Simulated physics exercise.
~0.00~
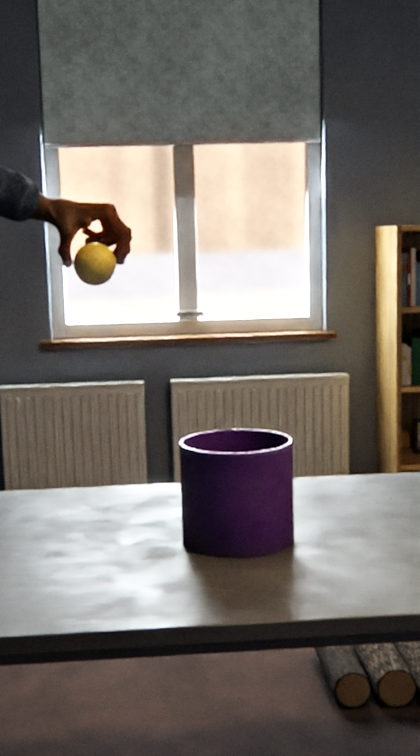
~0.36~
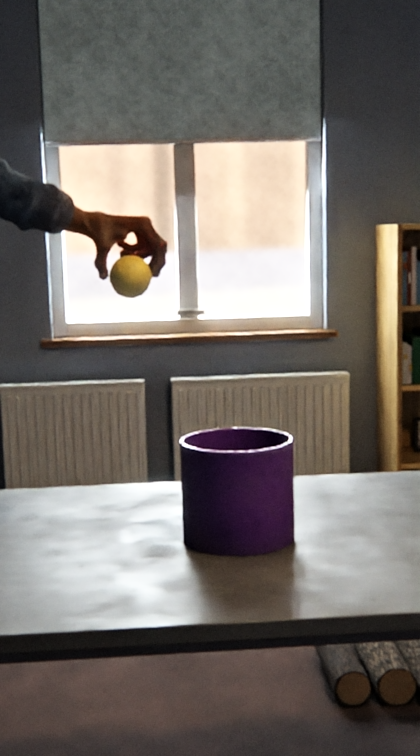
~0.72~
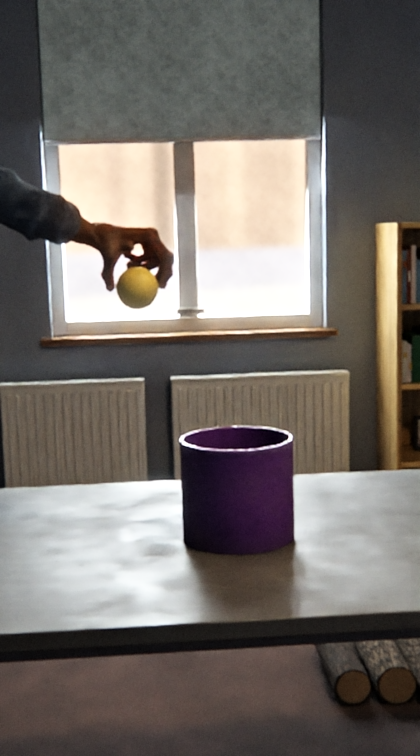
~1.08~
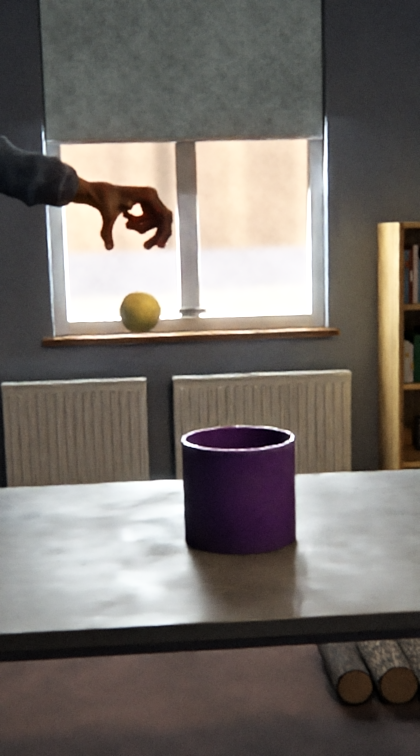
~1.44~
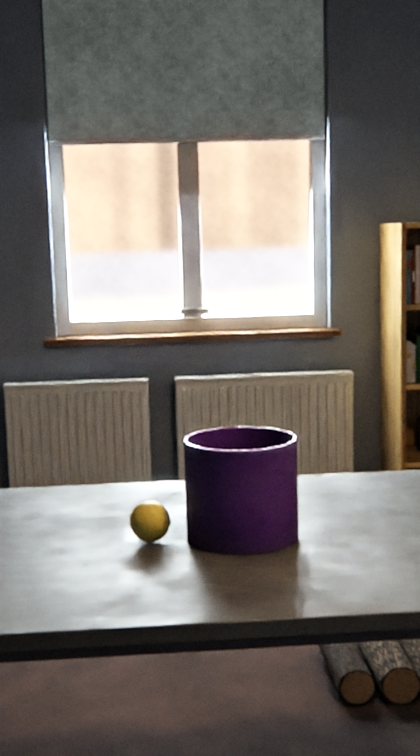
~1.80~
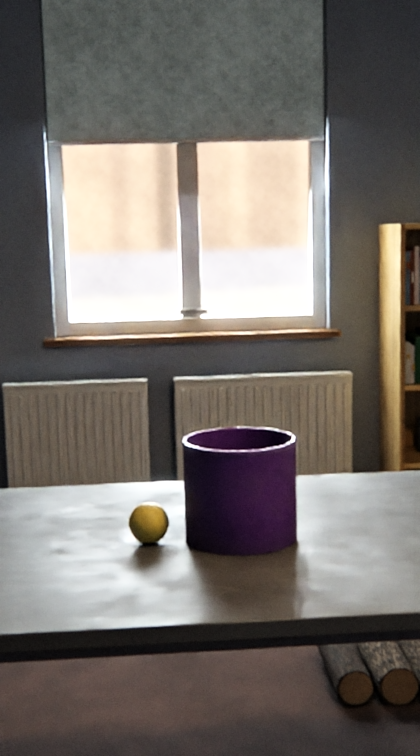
The footage shows a hand carrying a yellow lemon to the right above a table holding an open purple container, then lowering it slightly and letting go. The lemon falls, misses the container, and comes to rest on the tabletop just to its left.
